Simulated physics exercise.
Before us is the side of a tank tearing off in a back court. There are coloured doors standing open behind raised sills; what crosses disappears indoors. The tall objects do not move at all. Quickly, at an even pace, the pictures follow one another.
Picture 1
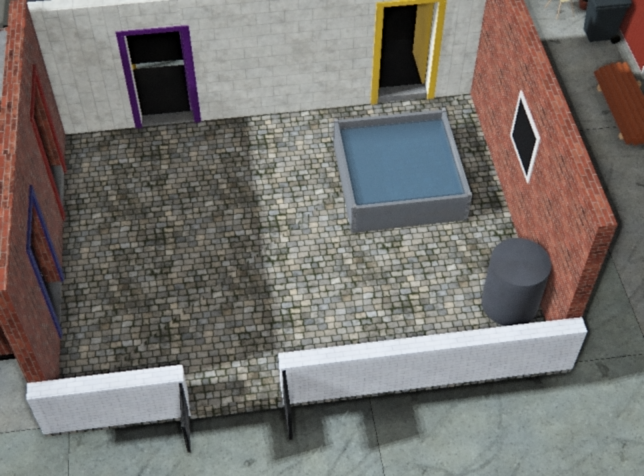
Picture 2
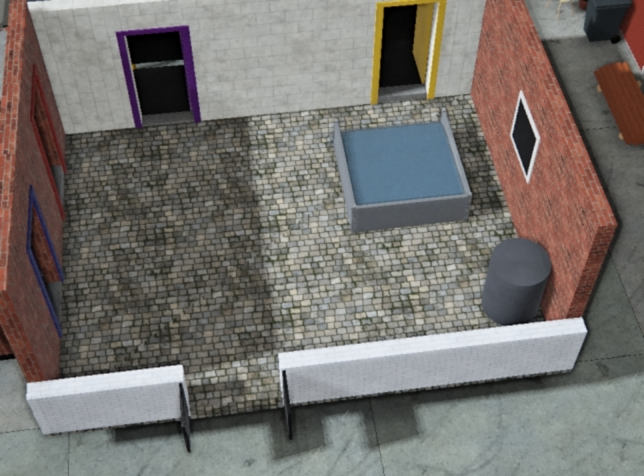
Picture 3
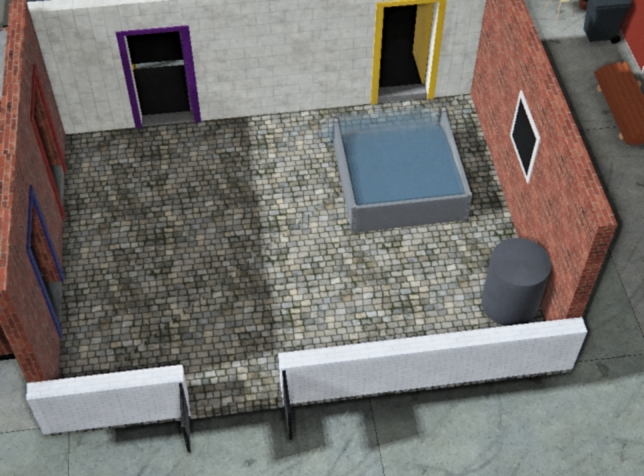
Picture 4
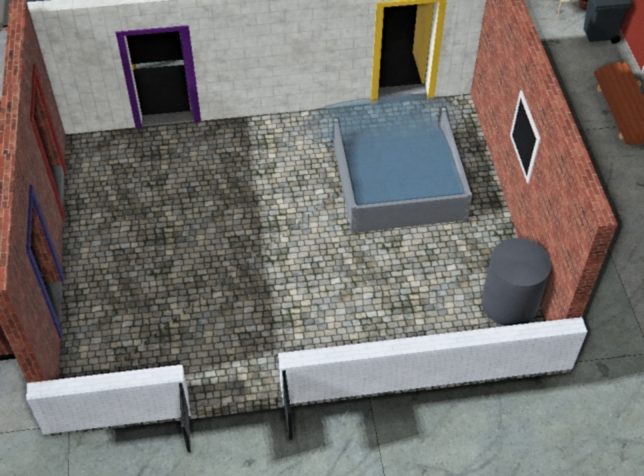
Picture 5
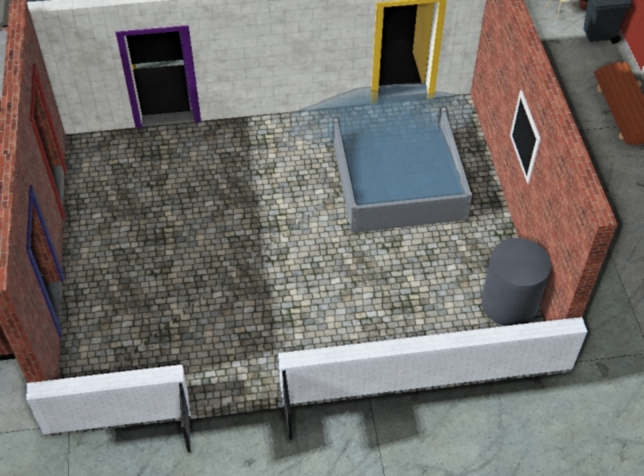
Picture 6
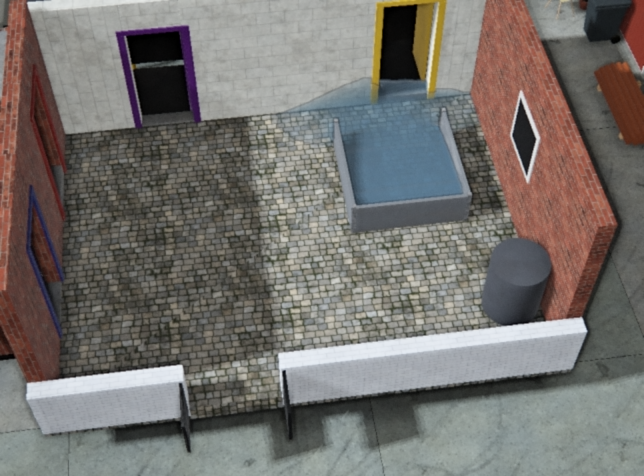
The clip opens on a walled, cobbled court with a square grey tank full of still blue water. The tank's far side gives way, and water pours out toward the back wall by the yellow-framed doorway, then spreads leftward in a thin sheet along the wall while the grey cylinder stays still.
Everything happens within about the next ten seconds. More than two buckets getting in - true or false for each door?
Blue door: False; red door: False; purple door: False; yellow door: True.
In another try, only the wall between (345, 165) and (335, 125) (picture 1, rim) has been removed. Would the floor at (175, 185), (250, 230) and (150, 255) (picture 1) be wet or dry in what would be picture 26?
Spot one ends up deluged, spot two deluged, spot three deluged.
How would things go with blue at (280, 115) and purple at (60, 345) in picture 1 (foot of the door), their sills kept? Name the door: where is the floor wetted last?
That would be the one in purple.
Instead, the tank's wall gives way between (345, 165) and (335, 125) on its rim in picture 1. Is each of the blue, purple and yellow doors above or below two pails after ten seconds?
Blue door exceeds the limit, purple door exceeds the limit, yellow door stays within the limit.
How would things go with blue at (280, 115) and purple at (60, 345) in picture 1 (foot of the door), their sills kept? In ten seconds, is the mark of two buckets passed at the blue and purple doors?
Looking at it, the blue door tops the limit, and the purple door fails to reach the limit.
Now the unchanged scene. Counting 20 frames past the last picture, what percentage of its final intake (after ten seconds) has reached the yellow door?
My estimate is close to 100 per cent.
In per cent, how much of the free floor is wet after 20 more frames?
My best guess is some 45 %.
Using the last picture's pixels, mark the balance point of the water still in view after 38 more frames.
Somewhere around (308, 208) in the last view.
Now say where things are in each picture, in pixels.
The first frame shows the water tank at (400, 160) is whole and still.
In the second frame, water pours out on the water tank's far side and has run to (332, 138).
In the third frame, water pours out on the water tank's far side and has run to (324, 131).
In the fourth frame, the front is at (320, 109), out from the gap on the water tank's far side.
In the fifth frame, the front is at (299, 111), out from the gap on the water tank's far side.
In the sixth frame, water pours out on the water tank's far side and has run to (282, 113).
A moment on, water covers 10 % of the floor; the blue door not reached, the red door not reached, the purple door not reached, the yellow door far over two buckets in.
Next, water covers 25 % of the floor; the blue door not reached, the red door not reached, the purple door wet at the sill, nothing in, the yellow door far over two buckets in.
Then, water covers 45 % of the floor; the blue door not reached, the red door wet at the sill, nothing in, the purple door wet at the sill, nothing in, the yellow door far over two buckets in.
Later, water covers 75 % of the floor; the blue door under two buckets in, the red door wet at the sill, nothing in, the purple door wet at the sill, nothing in, the yellow door far over two buckets in.
In the end, water covers 85 % of the floor; the blue door under two buckets in, the red door wet at the sill, nothing in, the purple door wet at the sill, nothing in, the yellow door far over two buckets in.
